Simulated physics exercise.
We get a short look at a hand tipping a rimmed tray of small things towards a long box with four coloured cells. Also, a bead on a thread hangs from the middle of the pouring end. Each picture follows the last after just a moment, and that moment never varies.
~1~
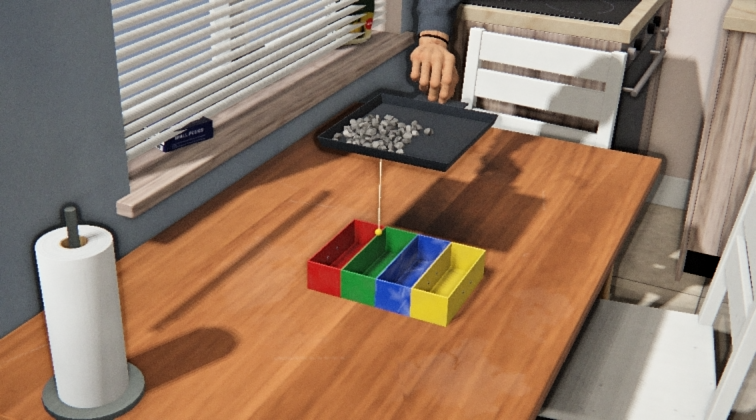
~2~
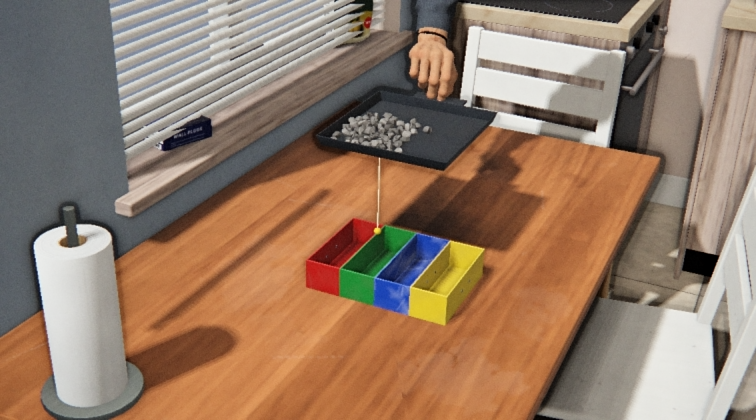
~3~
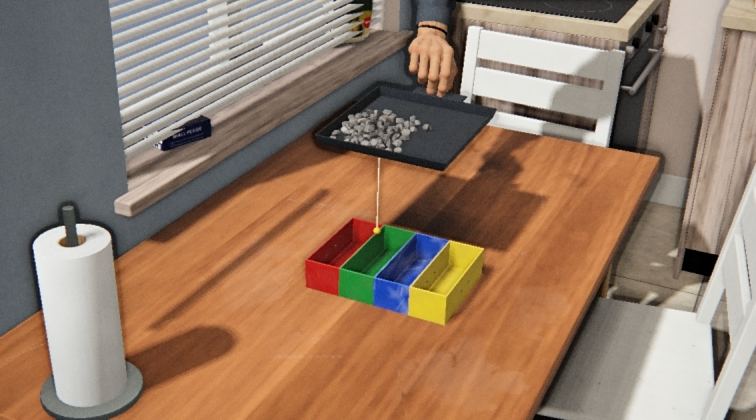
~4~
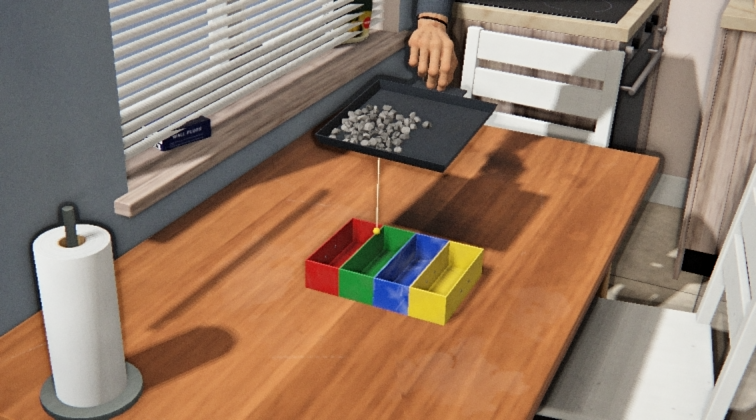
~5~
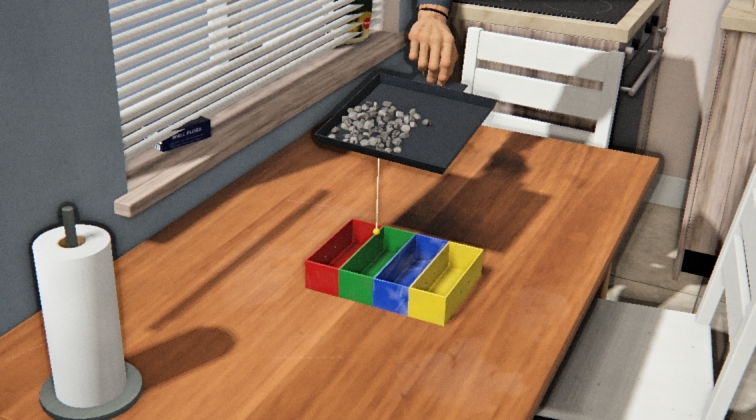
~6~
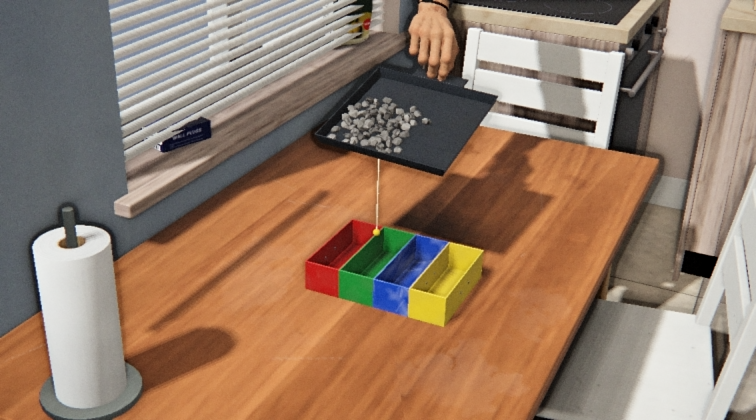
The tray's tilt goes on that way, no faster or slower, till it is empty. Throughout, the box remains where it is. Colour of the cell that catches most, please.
The colour is blue.
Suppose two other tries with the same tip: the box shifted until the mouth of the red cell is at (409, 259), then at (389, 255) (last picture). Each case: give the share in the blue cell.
Roughly 0% on the first try and 0% on the second.
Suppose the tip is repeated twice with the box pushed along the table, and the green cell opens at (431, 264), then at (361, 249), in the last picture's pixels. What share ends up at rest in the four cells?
In order: 80 per cent and 100 per cent.
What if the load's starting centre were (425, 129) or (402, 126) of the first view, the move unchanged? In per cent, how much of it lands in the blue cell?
In turn 40 and 40 in a hundred.
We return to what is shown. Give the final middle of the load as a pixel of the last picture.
About (396, 285).
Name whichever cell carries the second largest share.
Second best is green.
Soon, tray tipped steeply; all on the tray.
A while on, tray tipped right over; about a quarter on the tray; a small part in the green cell; a small part in the blue cell; a small part in the red cell; a stray few in the yellow cell; about a third falling or outside the box.
Towards the end, tray tipped past a quarter turn; about half in the blue cell; about a quarter in the green cell; a small part in the red cell; a small part in the yellow cell.
Finally, tray tipped past a quarter turn; about half in the blue cell; about a quarter in the green cell; a small part in the red cell; a small part in the yellow cell.
